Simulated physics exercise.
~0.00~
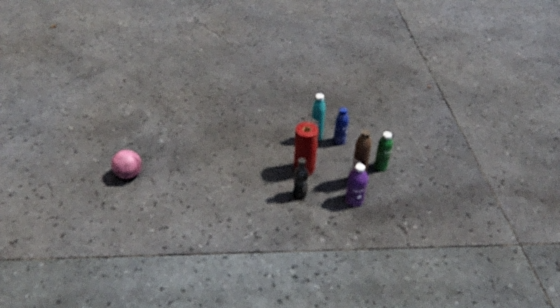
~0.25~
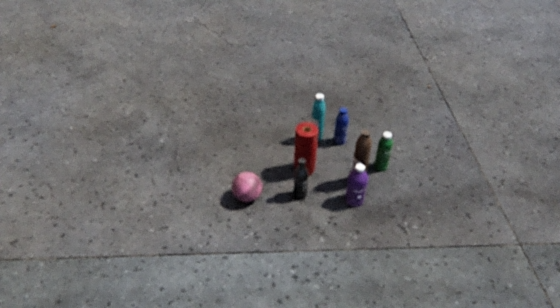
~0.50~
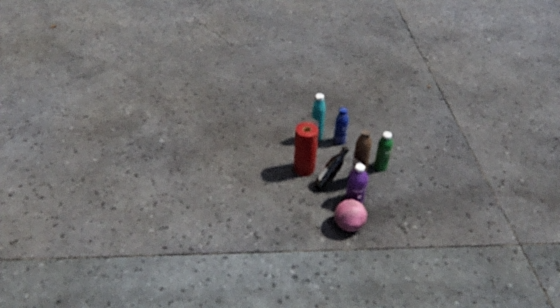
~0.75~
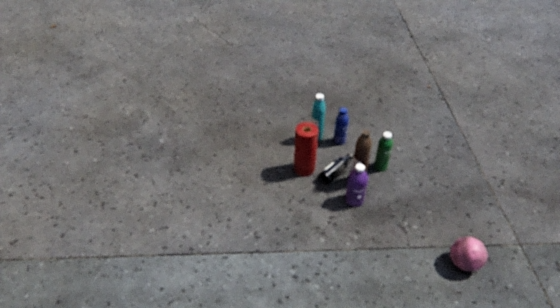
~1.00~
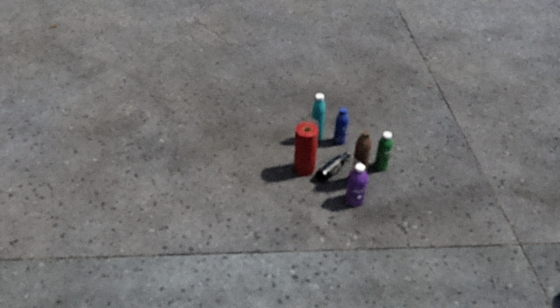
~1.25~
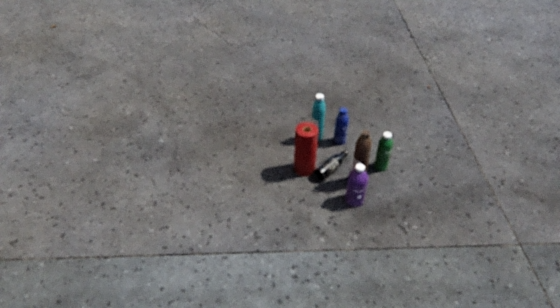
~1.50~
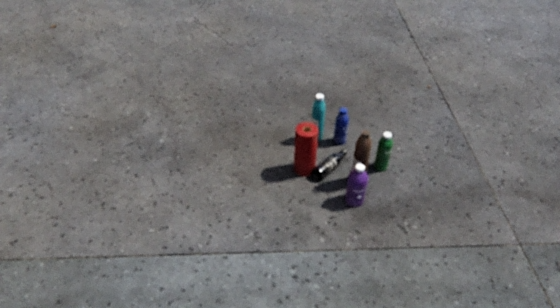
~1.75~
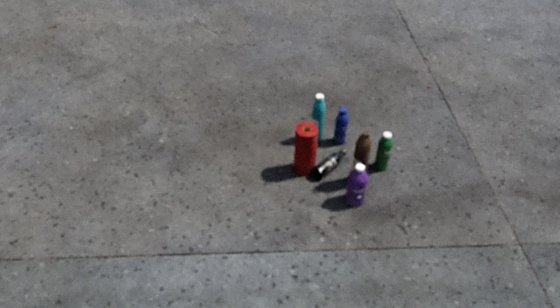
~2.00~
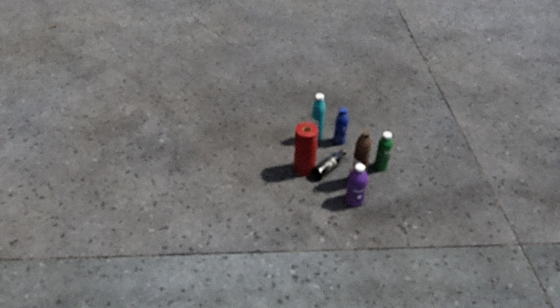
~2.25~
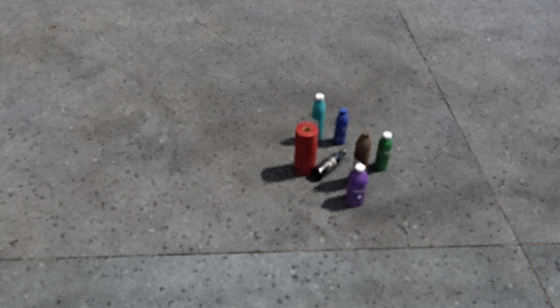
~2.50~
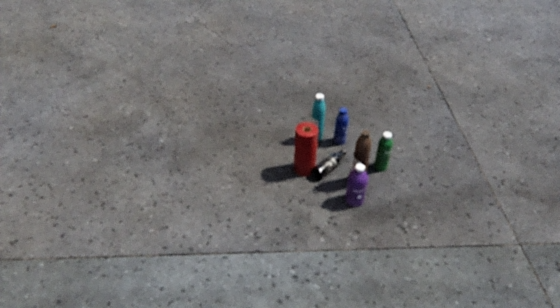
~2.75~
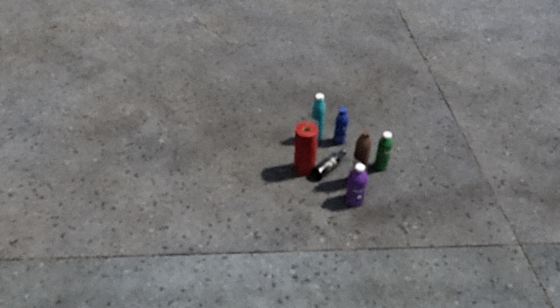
A red roll stands among six bottles on a speckled grey floor crossed by thin seams, seen from above at an angle. A turquoise and a blue bottle stand behind it, brown and green ones to the right, and a black and a purple one nearer the viewer. A pink ball rolls in from the left toward the group. It reaches the black bottle, which tips over to the right as the ball passes in front of the purple bottle. The ball rolls on and leaves at the lower right, while the black bottle settles on its side and everything else stays upright.
